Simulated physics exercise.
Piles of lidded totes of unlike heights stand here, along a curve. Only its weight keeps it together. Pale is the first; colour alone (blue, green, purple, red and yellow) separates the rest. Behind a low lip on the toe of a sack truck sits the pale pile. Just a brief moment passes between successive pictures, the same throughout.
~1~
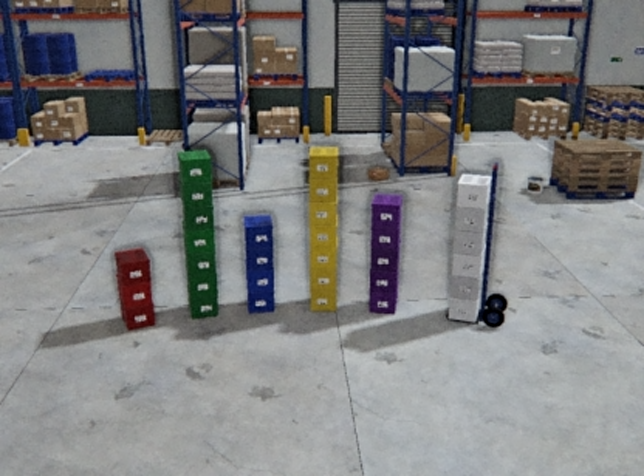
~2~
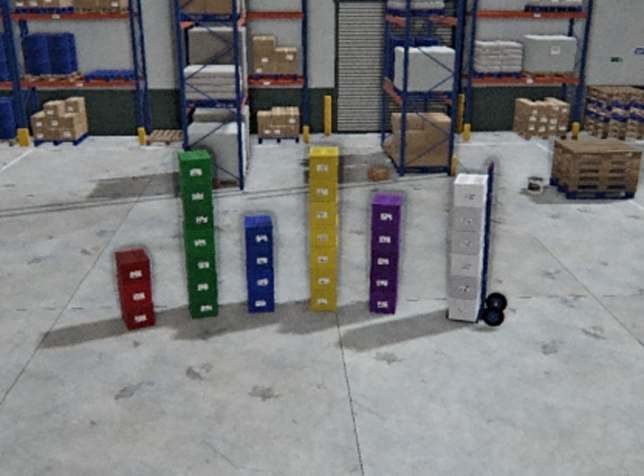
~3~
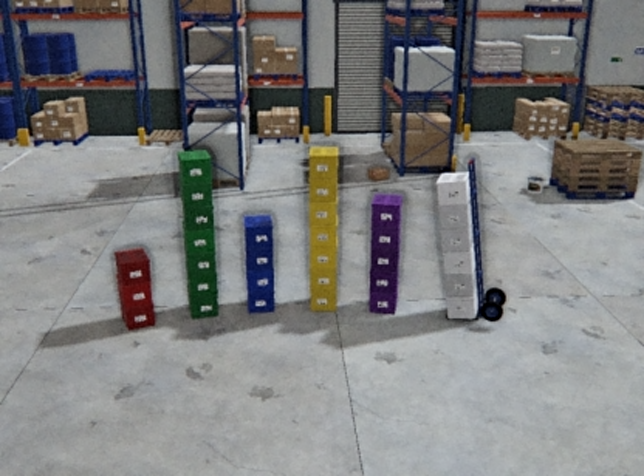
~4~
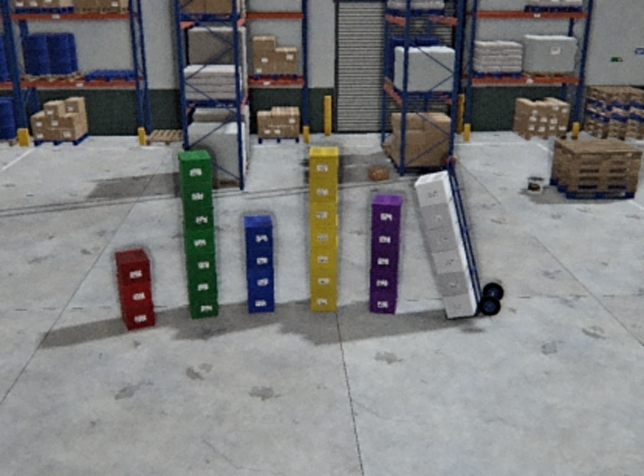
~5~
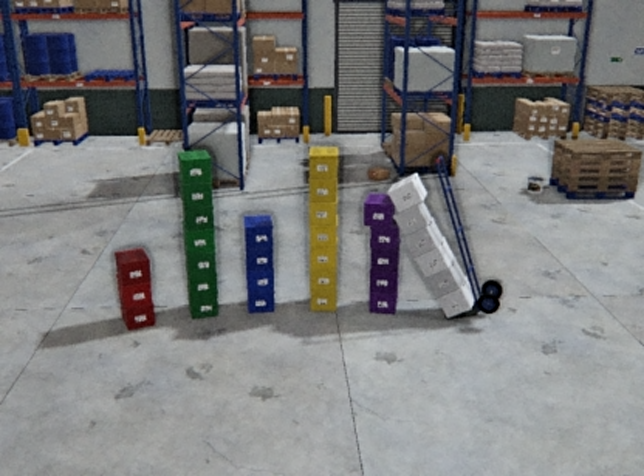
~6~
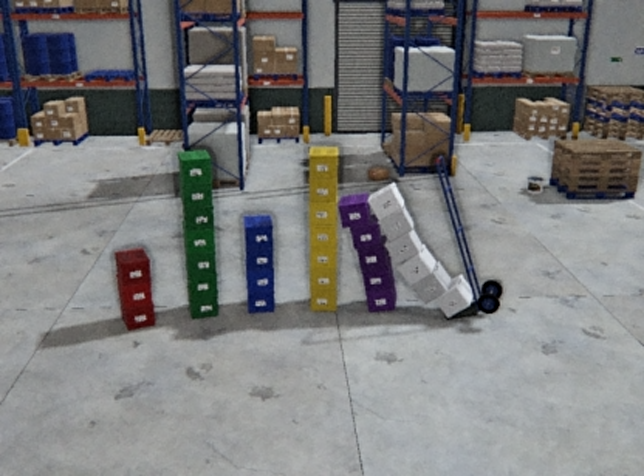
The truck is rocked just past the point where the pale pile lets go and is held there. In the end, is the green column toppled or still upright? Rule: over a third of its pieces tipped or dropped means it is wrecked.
It is toppled.
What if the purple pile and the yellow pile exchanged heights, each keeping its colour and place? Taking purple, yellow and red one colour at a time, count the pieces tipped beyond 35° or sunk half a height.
By colour, the number down is purple 7, yellow 5 and red 2.
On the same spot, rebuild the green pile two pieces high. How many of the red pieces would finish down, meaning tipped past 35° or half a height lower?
For red, the count is 2.
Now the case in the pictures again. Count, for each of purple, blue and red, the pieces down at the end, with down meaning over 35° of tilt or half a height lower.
Per-colour tally: Purple = 5; blue = 4; red = 3.
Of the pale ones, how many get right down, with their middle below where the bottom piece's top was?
Counting them up gives 5.
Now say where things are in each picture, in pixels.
In the first frame (pixels give the middle of a visible side), truck frame (491, 202) level; top green tote (197, 171); top blue tote (259, 238); none of the others has stirred.
In the second frame, truck frame (488, 200) rocked barely; top green tote (197, 171).
In the third frame, truck frame (472, 196) rocked a little, top of the pale pile leaning a little; top green tote (197, 171); none of the others has stirred.
In the fourth frame, truck frame (454, 194) rocked clearly, top of the pale pile leaning clearly; top green tote (197, 171); none of the others has stirred.
In the fifth frame, truck frame (445, 193) rocked clearly, top of the pale pile leaning well over; top green tote (197, 171); top purple tote (378, 216) a little from its place; one has shifted.
In the sixth frame, truck frame (445, 193) rocked clearly, top of the pale pile leaning well over; top green tote (197, 171); top purple tote (354, 216) tilted a little; steepest lean, the tote at (366, 237); movement in 5 of them.
Shortly afterwards, 6 of the pale pile down; none of the 7 green totes down (1 of 26 in all colours); top green tote unmoved; top purple tote tilted well over, half its height lower.
Next, 6 of the pale pile down; 1 of the 7 green totes down (13 of 26 in all colours); top green tote tilted well over; top purple tote tilted steeply, some two heights lower.
Some moments later, 6 of the pale pile down; 7 of the 7 green totes down (26 of 26 in all colours); top green tote tilted steeply, some four heights lower; top purple tote upside down.
In the end, 6 of the pale pile down; 7 of the 7 green totes down (26 of 26 in all colours); top green tote on its side; top blue tote upside down. From the last view, middles, top green tote near (27, 302), top blue tote near (130, 272).
